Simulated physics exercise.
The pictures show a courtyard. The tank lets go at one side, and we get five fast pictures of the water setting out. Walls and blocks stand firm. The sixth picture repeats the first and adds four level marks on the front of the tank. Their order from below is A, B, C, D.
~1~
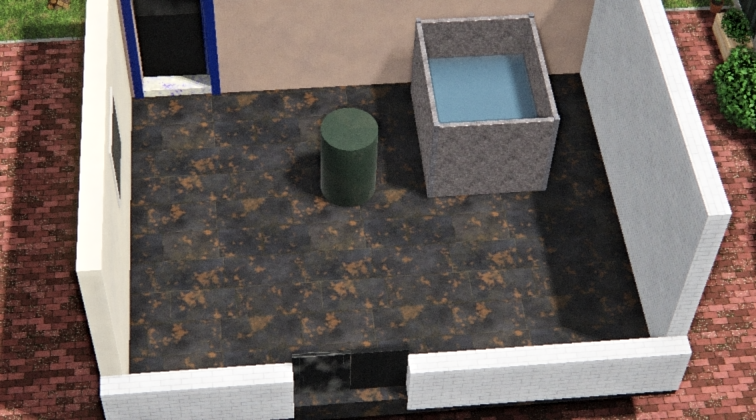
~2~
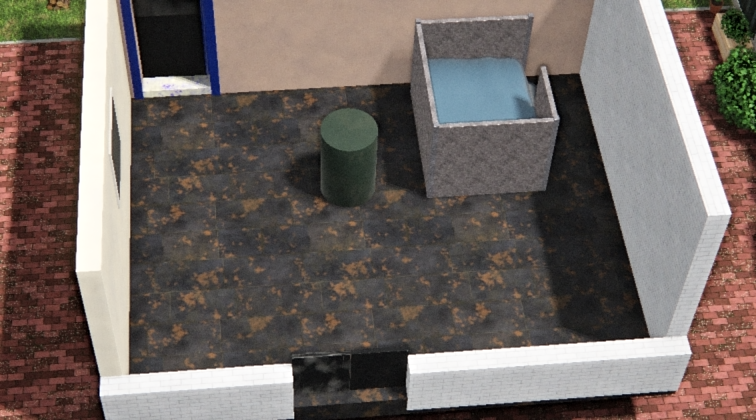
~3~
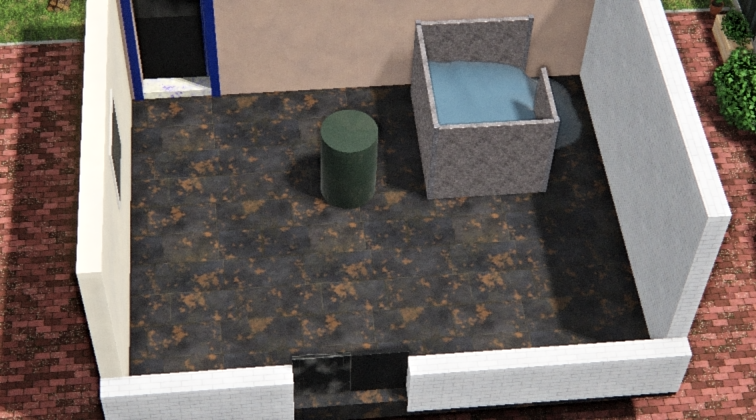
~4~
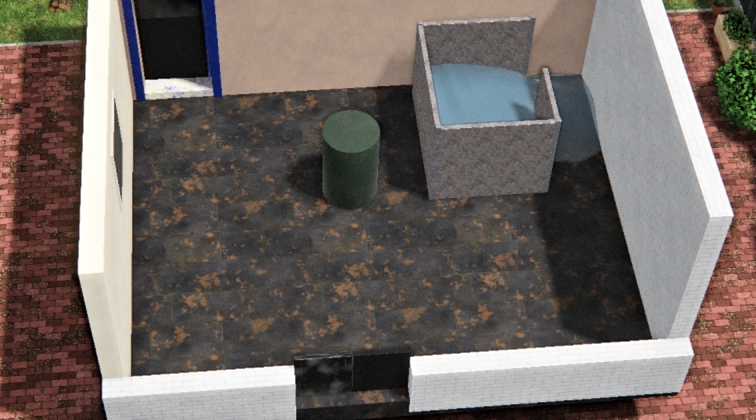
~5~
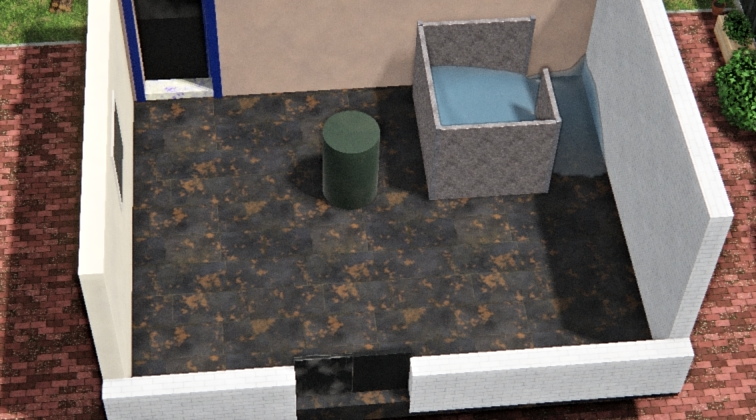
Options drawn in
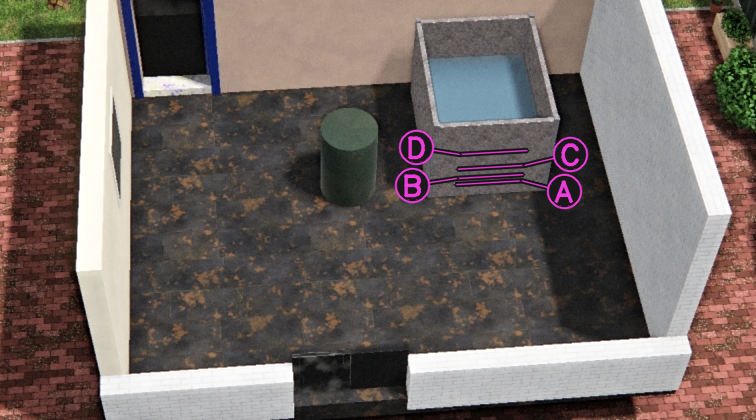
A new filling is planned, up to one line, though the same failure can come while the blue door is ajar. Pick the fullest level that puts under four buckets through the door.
The answer is line D.
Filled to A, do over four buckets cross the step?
No.
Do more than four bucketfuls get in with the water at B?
No, not at all.
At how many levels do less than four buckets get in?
All of them.
In magenta, A at (489, 182); B at (490, 176); C at (491, 167); D at (493, 152); from the bottom up A, B, C, D.
Choosing A, nothing gets over.
Choosing B, nothing gets over.
Choosing C, nothing gets over.
Choosing D, a splash gets over, under a bucket.
